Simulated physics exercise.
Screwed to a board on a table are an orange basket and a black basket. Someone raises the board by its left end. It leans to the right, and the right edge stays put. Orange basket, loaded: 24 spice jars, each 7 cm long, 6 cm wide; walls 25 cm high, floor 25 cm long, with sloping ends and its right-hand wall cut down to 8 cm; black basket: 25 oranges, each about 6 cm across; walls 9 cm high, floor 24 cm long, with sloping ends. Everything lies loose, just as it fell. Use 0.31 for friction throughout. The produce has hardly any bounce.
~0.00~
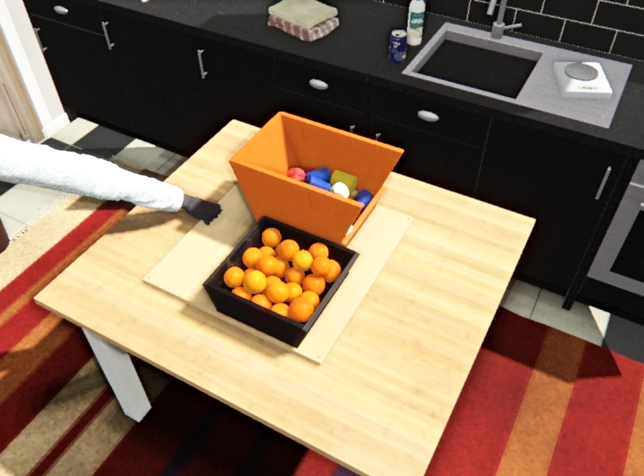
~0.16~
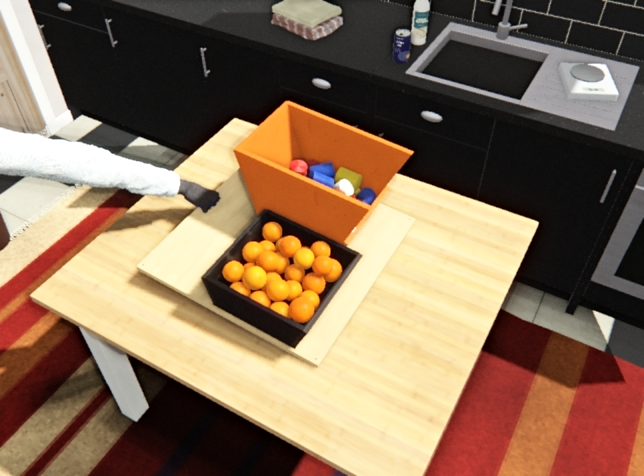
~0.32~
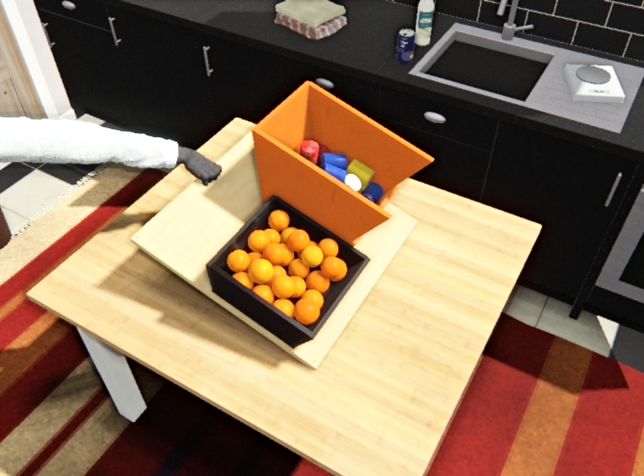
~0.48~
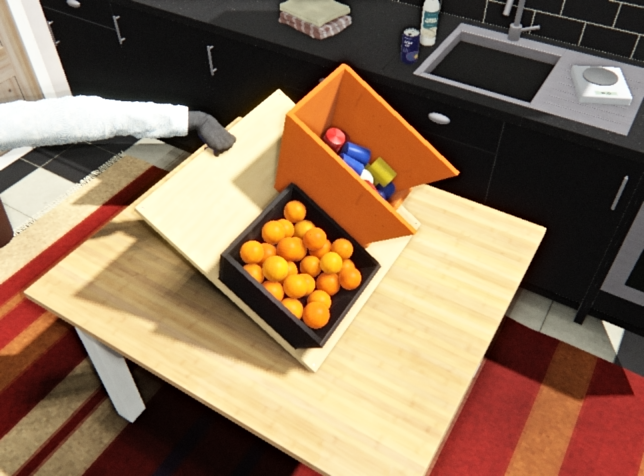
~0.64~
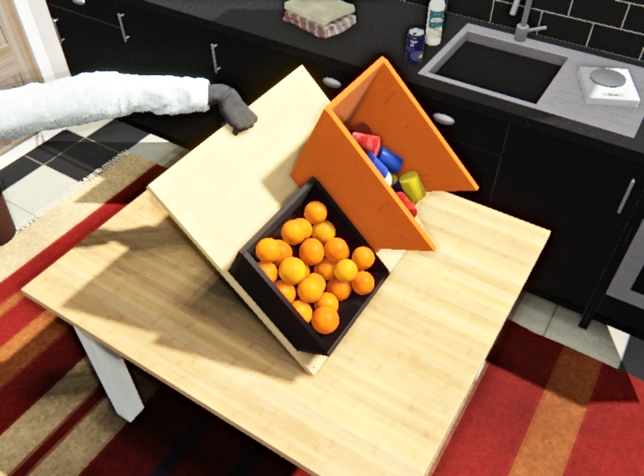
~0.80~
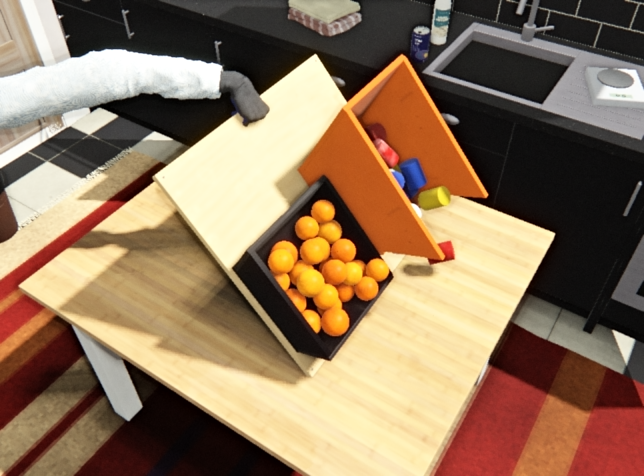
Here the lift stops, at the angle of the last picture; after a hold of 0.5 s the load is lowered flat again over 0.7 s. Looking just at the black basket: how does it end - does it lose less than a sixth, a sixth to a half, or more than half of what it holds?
It loses less than a sixth of what it holds.
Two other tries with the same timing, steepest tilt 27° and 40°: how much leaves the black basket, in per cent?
It'd be 0 per cent the first time and 0 per cent the second time.
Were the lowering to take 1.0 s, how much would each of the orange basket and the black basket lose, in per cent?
Then the orange basket sheds 30 %, while the black basket sheds 0 %.
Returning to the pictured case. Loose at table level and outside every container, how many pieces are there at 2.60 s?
About 6 of them.
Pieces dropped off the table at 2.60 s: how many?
Estimated tally of pieces: Close to 2.
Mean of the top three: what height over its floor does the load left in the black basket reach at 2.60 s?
Around 12 centimetres.
After 1.09 s, tilt 49°; 6 of 24 out of the orange basket and 0 of 25 out of the black basket.
After 1.45 s, tilt 43°; 7 of 24 out of the orange basket and 0 of 25 out of the black basket.
After 1.95 s, tilt 1°; 7 of 24 out of the orange basket and 1 of 25 out of the black basket.
When it is over (at 2.60 s), 7 of 24 out of the orange basket and 1 of 25 out of the black basket. Asked share, 1 of 25, 4 per cent.
